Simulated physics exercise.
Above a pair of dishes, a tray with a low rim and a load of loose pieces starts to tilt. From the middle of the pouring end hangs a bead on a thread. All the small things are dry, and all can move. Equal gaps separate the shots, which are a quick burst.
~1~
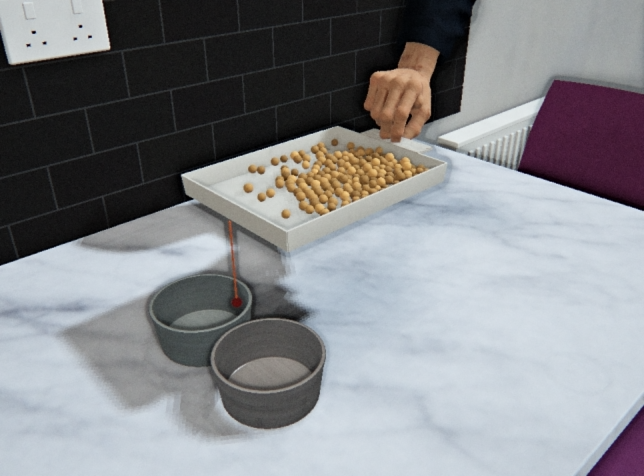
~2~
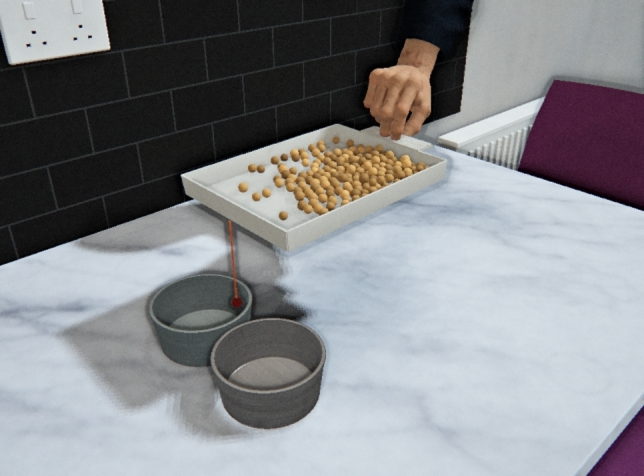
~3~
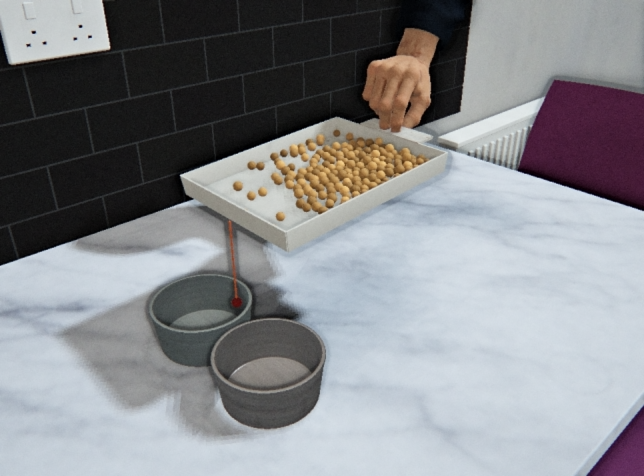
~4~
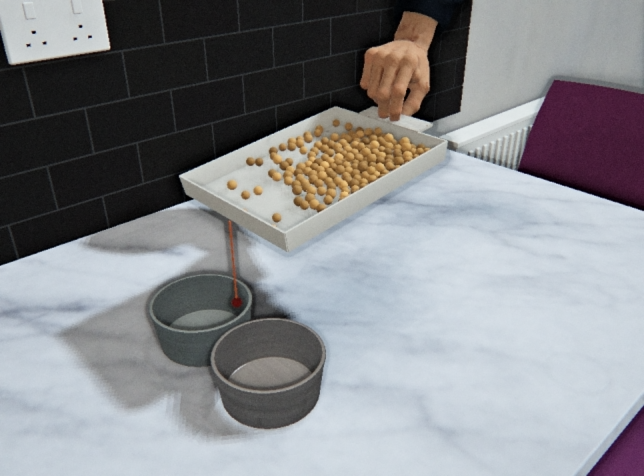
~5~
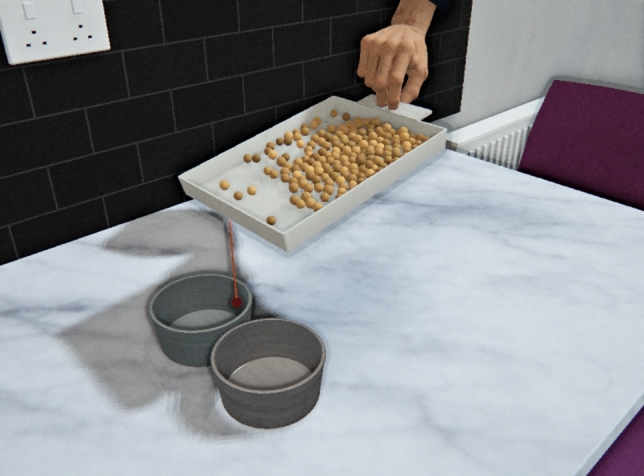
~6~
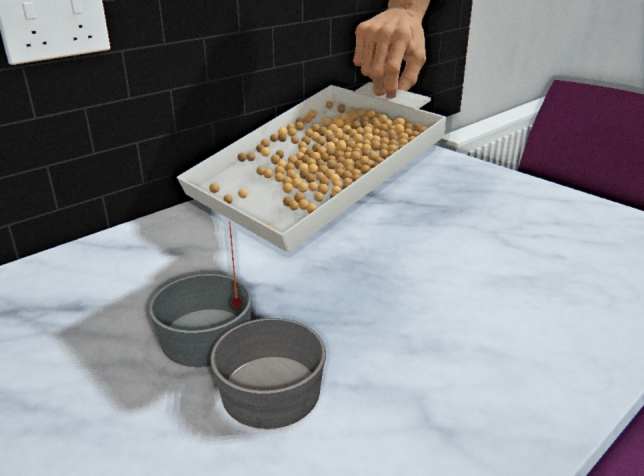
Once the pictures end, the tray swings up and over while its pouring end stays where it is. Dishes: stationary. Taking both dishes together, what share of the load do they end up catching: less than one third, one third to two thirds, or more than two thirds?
They catch one third to two thirds.
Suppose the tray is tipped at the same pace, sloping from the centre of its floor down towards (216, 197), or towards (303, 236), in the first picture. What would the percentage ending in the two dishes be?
About 80 % and 100 %.
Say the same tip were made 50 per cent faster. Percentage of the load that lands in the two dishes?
That comes out at roughly 40 per cent.
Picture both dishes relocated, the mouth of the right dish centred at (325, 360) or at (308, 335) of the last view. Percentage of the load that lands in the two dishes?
About 0 and 0 per cent.
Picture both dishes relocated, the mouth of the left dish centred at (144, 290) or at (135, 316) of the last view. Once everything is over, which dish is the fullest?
In order: The right-hand one. Then: The right-hand one.
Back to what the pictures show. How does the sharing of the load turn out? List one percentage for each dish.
I'd say the left dish holds some 20 % and the right dish some 20 %.
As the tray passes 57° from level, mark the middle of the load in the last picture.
The middle of the pieces shows up near (246, 189).
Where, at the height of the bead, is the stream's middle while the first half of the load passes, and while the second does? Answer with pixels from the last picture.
At about (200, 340), then at (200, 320).
Soon after the last picture, tray tipped steeply; nearly all on the tray; a stray few in the right dish; a stray few in the air.
A little later, tray tipped right over; about half on the tray; a small part in the right dish; a small part in the left dish; a small part outside both; about a quarter in the air.
Later still, tray tipped past a quarter turn; about a quarter in the right dish; about a quarter in the left dish; about half outside both.
By the end, tray tipped past a quarter turn; about a quarter in the right dish; about a quarter in the left dish; about half outside both.
